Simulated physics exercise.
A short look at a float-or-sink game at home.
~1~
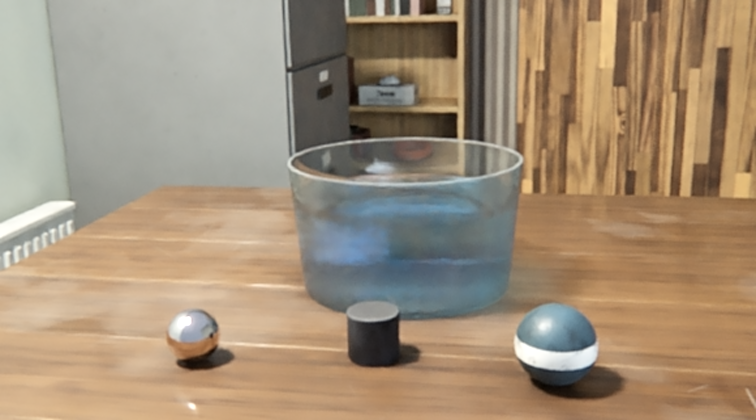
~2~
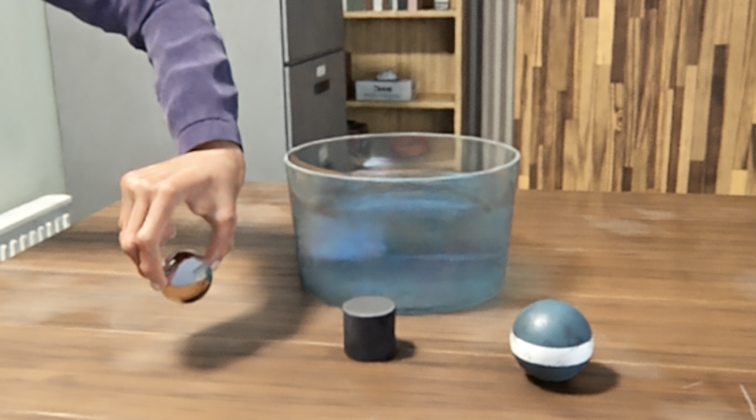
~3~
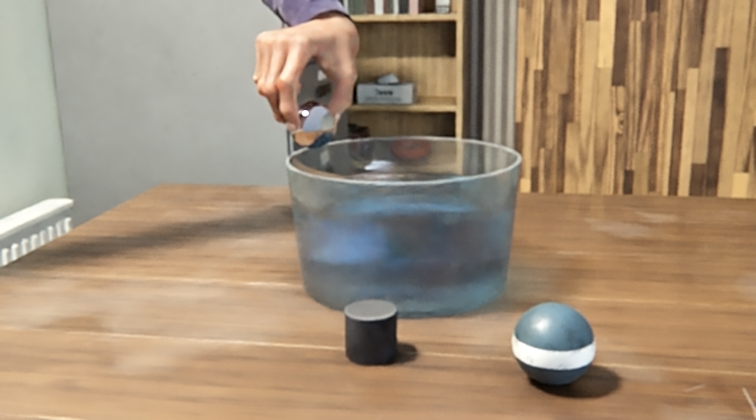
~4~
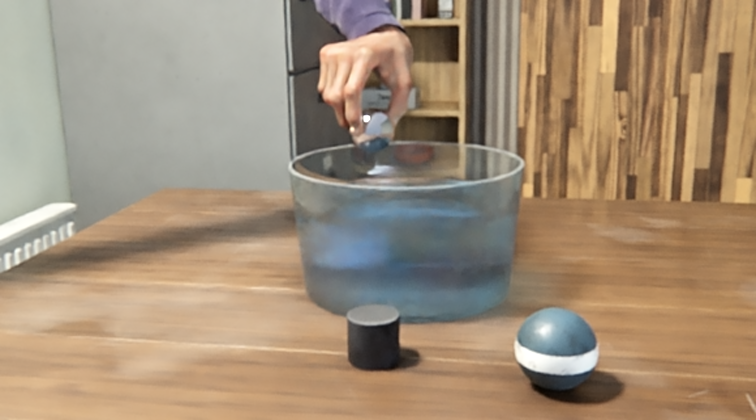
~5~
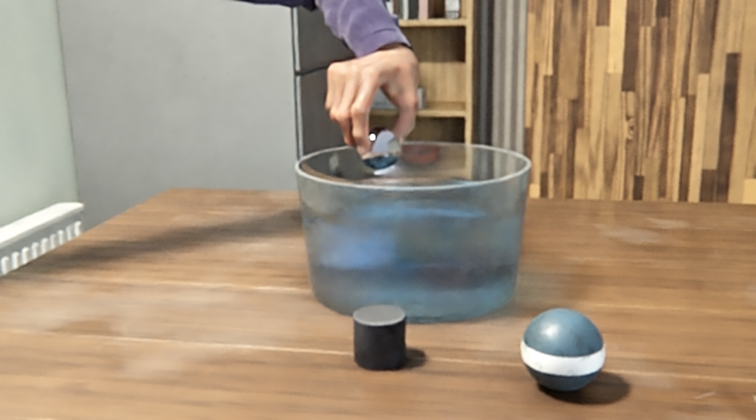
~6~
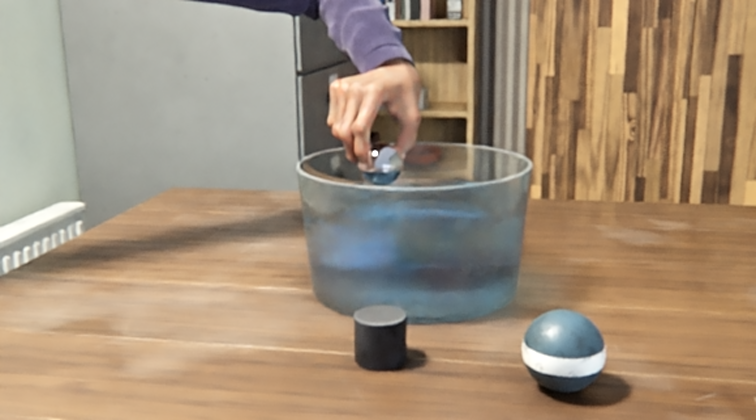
A hand picks up the steel ball, carries it right, and lowers it over the big bowl.
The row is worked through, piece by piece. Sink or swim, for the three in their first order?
Left goes to the bottom; middle goes to the bottom; right stays at the surface.
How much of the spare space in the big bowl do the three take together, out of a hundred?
Some 10 per cent.
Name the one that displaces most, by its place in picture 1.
The middle object.
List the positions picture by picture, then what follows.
In the first frame, the row from the left; steel ball (194, 335); iron weight (373, 333); tennis ball (556, 344).
In the second frame, a hand picks up the steel ball; steel ball (186, 277); tennis ball (551, 340).
In the third frame, it is carried over; steel ball (313, 125); iron weight (371, 332).
In the fourth frame, it is above the big bowl; steel ball (373, 130); tennis ball (556, 348).
In the fifth frame, it comes down; steel ball (380, 148); iron weight (380, 337).
In the sixth frame, it is just over the surface; steel ball (381, 164); iron weight (380, 337); tennis ball (563, 350).
Soon after, the steel ball goes to the bottom.
Later, the iron weight goes to the bottom.
In the end, the tennis ball floats; afloat, tennis ball.
